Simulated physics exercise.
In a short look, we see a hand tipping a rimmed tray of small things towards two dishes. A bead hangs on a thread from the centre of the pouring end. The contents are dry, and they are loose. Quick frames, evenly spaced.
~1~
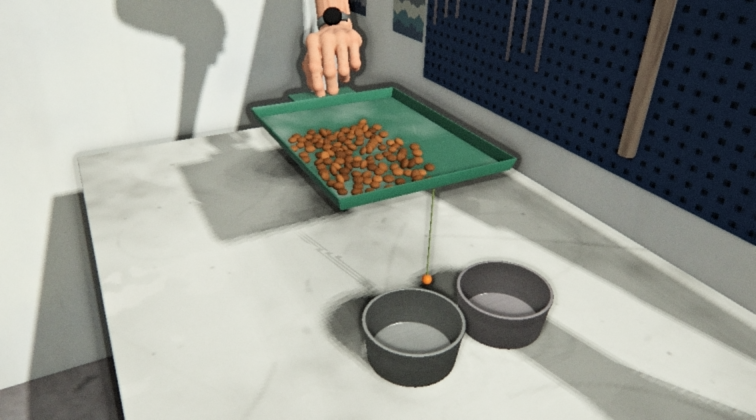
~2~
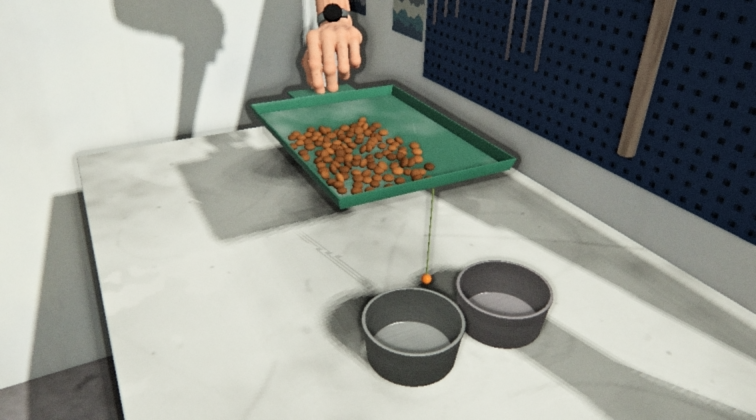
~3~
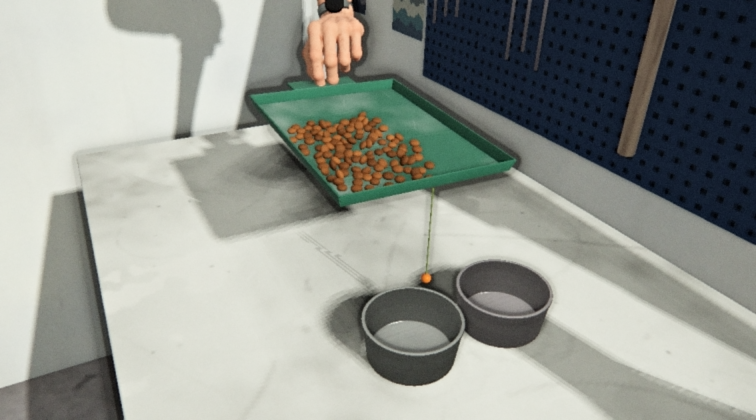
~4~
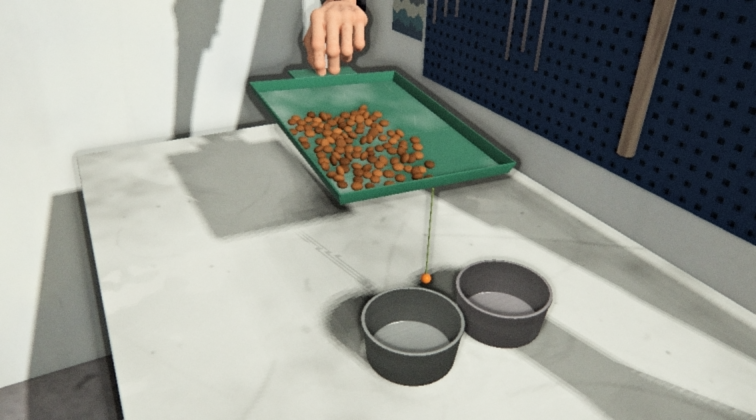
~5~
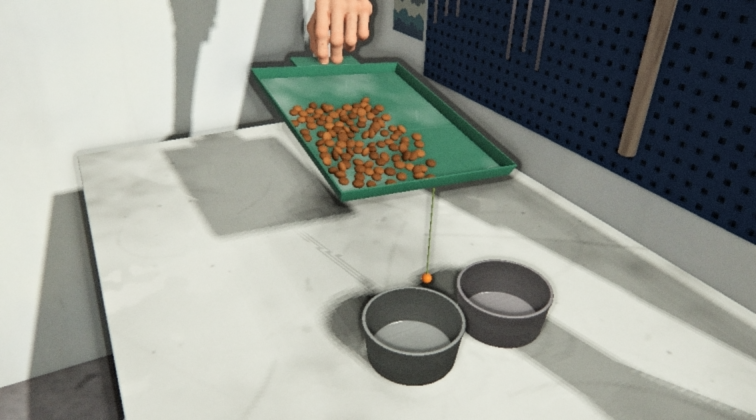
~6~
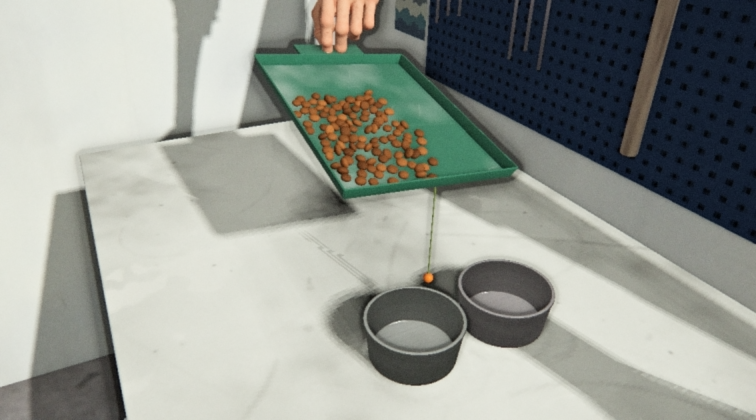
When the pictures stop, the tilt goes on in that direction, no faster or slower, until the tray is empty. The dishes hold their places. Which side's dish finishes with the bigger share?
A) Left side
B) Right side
B.
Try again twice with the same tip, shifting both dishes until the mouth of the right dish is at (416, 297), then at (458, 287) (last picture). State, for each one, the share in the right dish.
It works out to 10 percent and then 60 percent.
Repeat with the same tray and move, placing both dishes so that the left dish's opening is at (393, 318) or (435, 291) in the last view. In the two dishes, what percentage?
In turn about 80 and about 80 percent.
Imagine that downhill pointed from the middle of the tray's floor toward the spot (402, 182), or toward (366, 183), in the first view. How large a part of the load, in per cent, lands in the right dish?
You'd see roughly 0 per cent the first time and 0 per cent the second.
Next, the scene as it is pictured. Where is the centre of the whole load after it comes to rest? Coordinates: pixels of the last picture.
The centre comes to rest close to (498, 312).
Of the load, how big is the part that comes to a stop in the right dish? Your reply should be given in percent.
It comes to around 80 per cent of the load.
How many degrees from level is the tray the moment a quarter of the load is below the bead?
Roughly 90 degrees from level.
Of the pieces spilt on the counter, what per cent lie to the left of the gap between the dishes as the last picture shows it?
I'd put it at close to 20 per cent.
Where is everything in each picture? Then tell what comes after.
In the first frame, corners of the pouring end at (341, 197) and (511, 158), level; middle of the load at (348, 153), bits of dog kibble; left dish at (440, 366); right dish at (533, 329); bead on its thread at (427, 279).
In the second frame, corners of the pouring end at (341, 196) and (511, 158), level; middle of the load at (348, 151).
In the third frame, corners of the pouring end at (341, 194) and (511, 159), tipped barely, lowest at the right corner; middle of the load at (348, 146).
In the fourth frame, corners of the pouring end at (342, 192) and (511, 162), tipped a little, lowest at the right corner; middle of the load at (349, 141).
In the fifth frame, corners of the pouring end at (344, 189) and (512, 164), tipped a little, lowest at the right corner; middle of the load at (350, 135).
In the sixth frame, corners of the pouring end at (347, 187) and (514, 166), tipped a little, lowest at the right corner; middle of the load at (353, 129); left dish at (441, 364); right dish at (534, 327).
Soon after the last picture, tray tipped steeply; nearly all on the tray; a small part in the air.
A little later, tray tipped right over; about a quarter on the tray; a small part in the left dish; about half in the right dish; a small part outside both; about a quarter in the air.
Later still, tray tipped past a quarter turn; a small part in the left dish; most in the right dish; a small part outside both.
At rest, tray tipped past a quarter turn; a small part in the left dish; most in the right dish; a small part outside both.
